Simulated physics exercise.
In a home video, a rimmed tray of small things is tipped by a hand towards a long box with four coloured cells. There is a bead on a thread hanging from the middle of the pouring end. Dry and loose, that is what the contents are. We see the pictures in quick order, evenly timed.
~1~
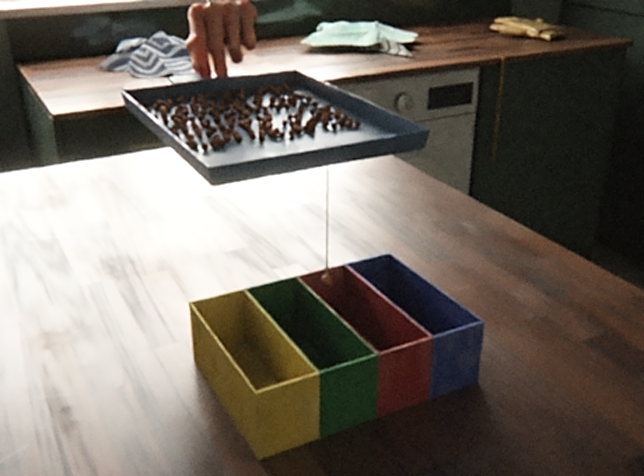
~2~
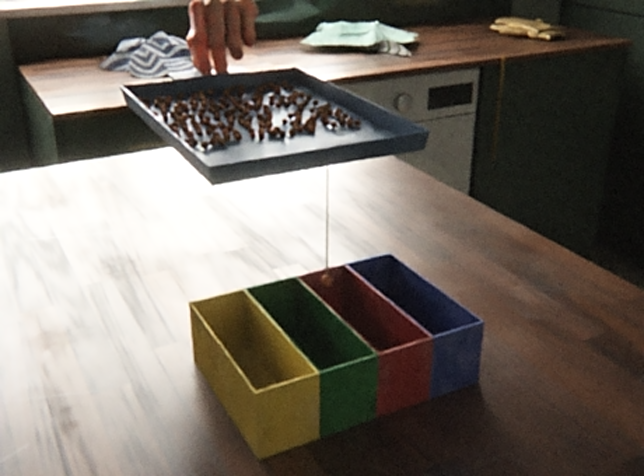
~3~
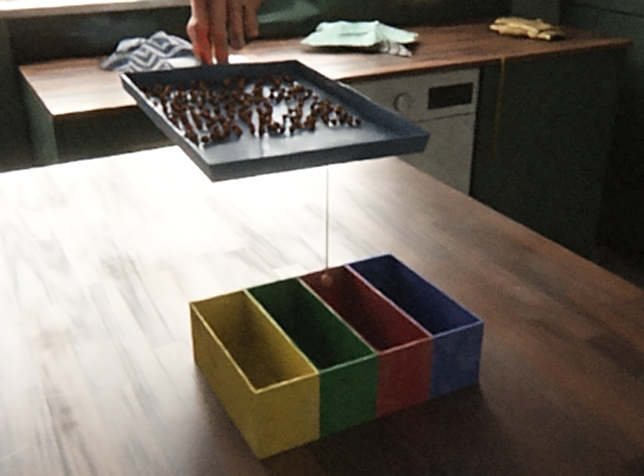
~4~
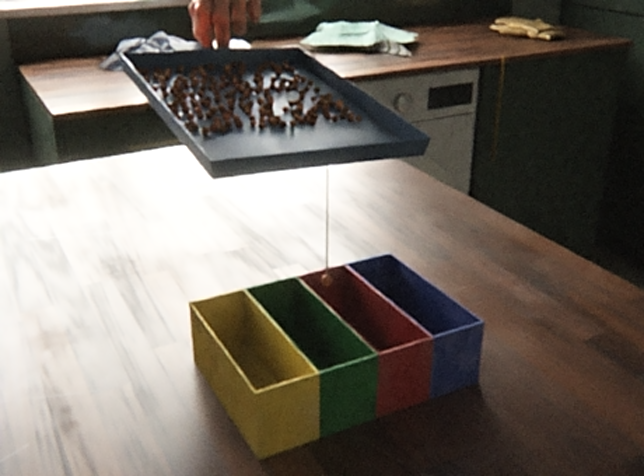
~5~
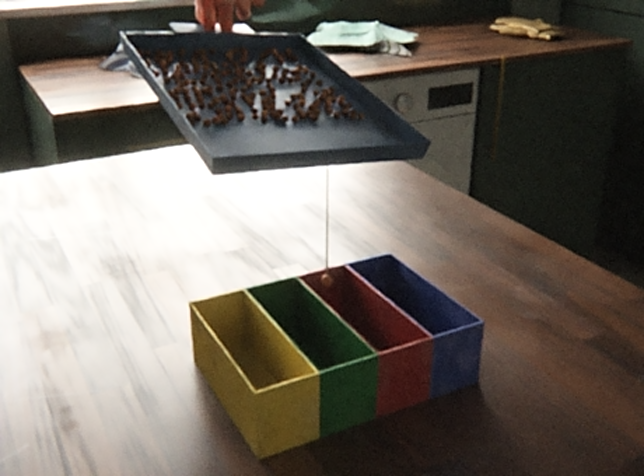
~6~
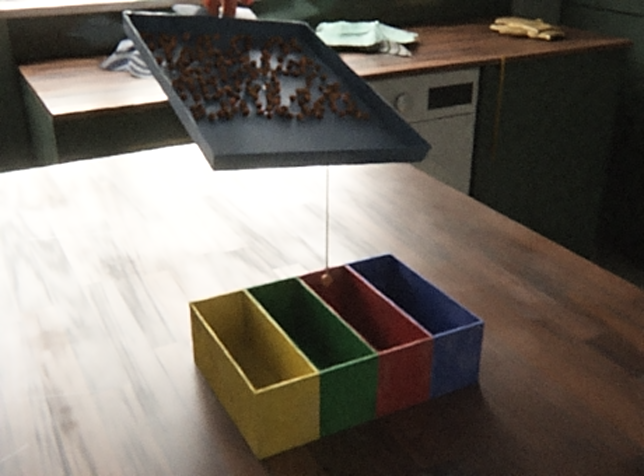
At the start, a hand holds a level, dark rimmed tray of small brown balls above a box with yellow, green, red and blue cells, a bead hanging on a thread. The hand then raises the tray's far side, gradually steepening its tilt, while the box stays still and empty.
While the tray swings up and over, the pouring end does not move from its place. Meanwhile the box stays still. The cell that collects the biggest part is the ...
... Blue one.
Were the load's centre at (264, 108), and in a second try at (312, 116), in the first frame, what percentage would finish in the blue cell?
Close to 60 in a hundred, then close to 70 in a hundred.
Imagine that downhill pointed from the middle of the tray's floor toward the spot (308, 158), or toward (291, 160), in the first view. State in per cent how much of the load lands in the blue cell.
Well, 20 percent for one and then 0 percent for the other.
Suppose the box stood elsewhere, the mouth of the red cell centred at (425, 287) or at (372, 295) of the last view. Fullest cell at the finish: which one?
Going by the two tries in order: The cell in red, then blue.
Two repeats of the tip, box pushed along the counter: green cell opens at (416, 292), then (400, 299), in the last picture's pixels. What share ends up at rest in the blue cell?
It comes to near 0 per cent the first time and near 0 per cent the second time.
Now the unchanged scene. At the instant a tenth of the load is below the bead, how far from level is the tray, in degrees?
Reading: Some 60°.
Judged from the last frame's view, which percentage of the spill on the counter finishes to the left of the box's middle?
It amounts to some 0 percent.
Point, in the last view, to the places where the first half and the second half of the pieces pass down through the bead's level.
Early half (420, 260), late half (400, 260).
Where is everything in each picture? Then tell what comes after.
The first frame shows corners of the pouring end near (211, 165) and (425, 129), level; middle of the load near (246, 115), cereal balls; bead on its thread near (327, 280); yellow cell near (288, 409); green cell near (348, 390); red cell near (404, 371); blue cell near (456, 354).
The second frame shows corners of the pouring end near (212, 165) and (425, 130), level; middle of the load near (246, 112).
The third frame shows corners of the pouring end near (212, 162) and (426, 133), tipped barely, lowest at the right corner; middle of the load near (246, 106).
The fourth frame shows corners of the pouring end near (214, 159) and (427, 137), tipped a little, lowest at the right corner; middle of the load near (247, 95).
The fifth frame shows corners of the pouring end near (215, 155) and (427, 141), tipped a little, lowest at the right corner; middle of the load near (249, 85).
The sixth frame shows corners of the pouring end near (217, 152) and (427, 145), tipped clearly, lowest at the right corner; middle of the load near (254, 76), near a third on the move; yellow cell near (288, 409); green cell near (348, 390); red cell near (404, 371); blue cell near (456, 354).
Shortly afterwards, tray tipped steeply; the bulk on the tray; a little in the blue cell; near a quarter falling or outside the box.
Next, tray tipped past a quarter turn; near a third on the tray; near a quarter in the blue cell; only a few in the red cell; near a third falling or outside the box.
Some moments later, tray tipped past a quarter turn; near two thirds in the blue cell; only a few in the red cell; near a quarter falling or outside the box.
In the end, tray tipped past a quarter turn; near two thirds in the blue cell; only a few in the red cell; none at all in the yellow cell; none at all in the green cell; near a quarter outside the box.
